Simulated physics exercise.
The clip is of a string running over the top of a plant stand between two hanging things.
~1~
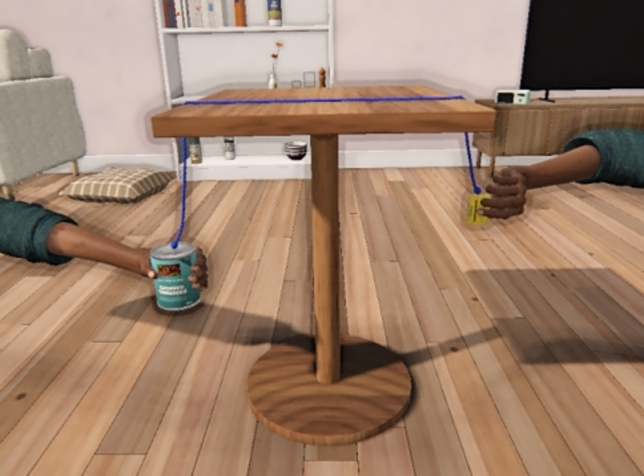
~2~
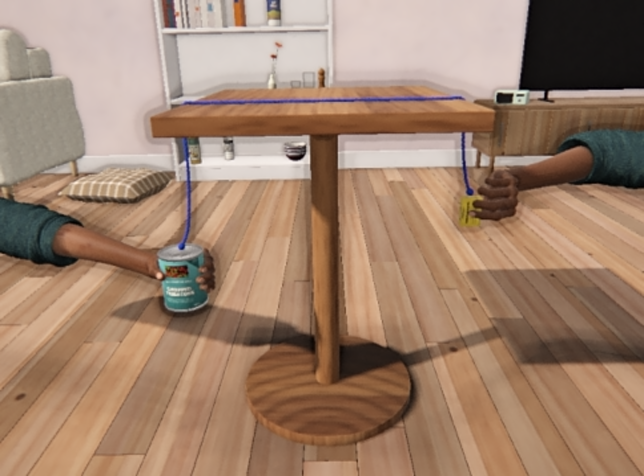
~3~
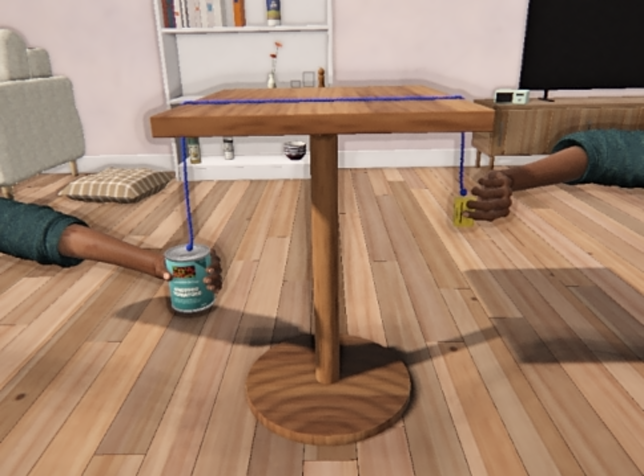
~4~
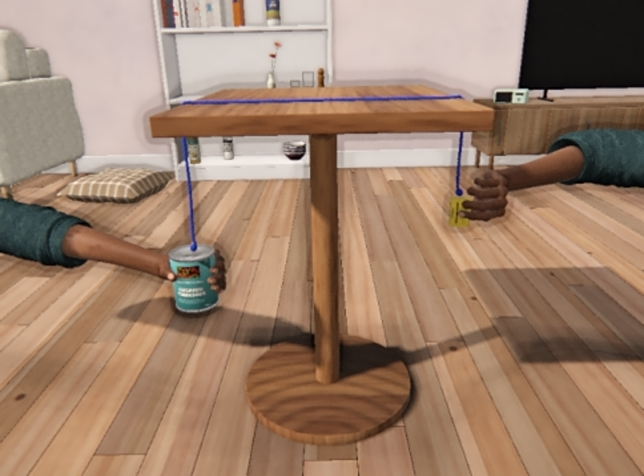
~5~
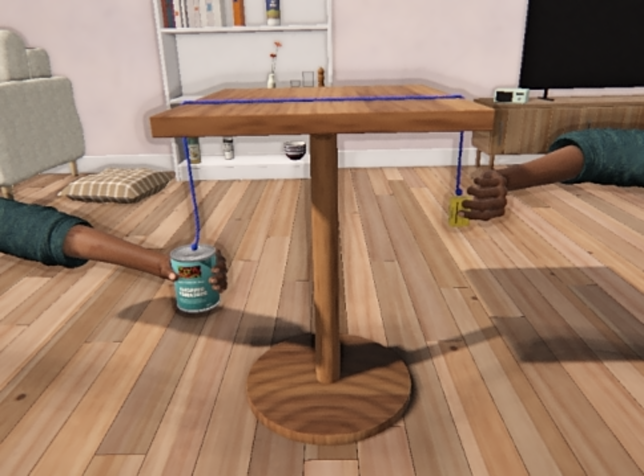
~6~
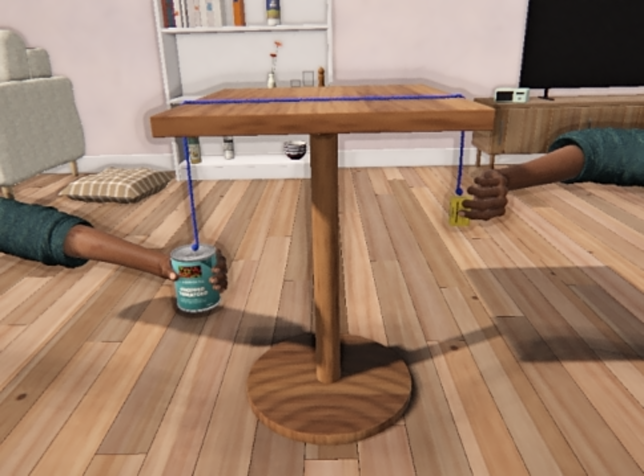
In a living room with a wooden floor, a blue string runs over the top of a small wooden table, a hand holding a teal tin at its left end and another holding a small yellow object at its right. Both hands shift slightly inward toward the table, then stay almost still.
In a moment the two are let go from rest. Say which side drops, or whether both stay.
As it turns out, the string drops leftwards.
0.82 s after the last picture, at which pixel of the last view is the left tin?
At about (212, 395).
Then, 0.48 s later than the last view, left tin down on the floor near (222, 393); right matchbox pulled up onto the top.
Then, 0.82 s later than the last view, left tin down on the floor near (212, 395); right matchbox down on the floor.
Finally, left tin down on the floor near (221, 395); right matchbox down on the floor. The string goes down on the left.
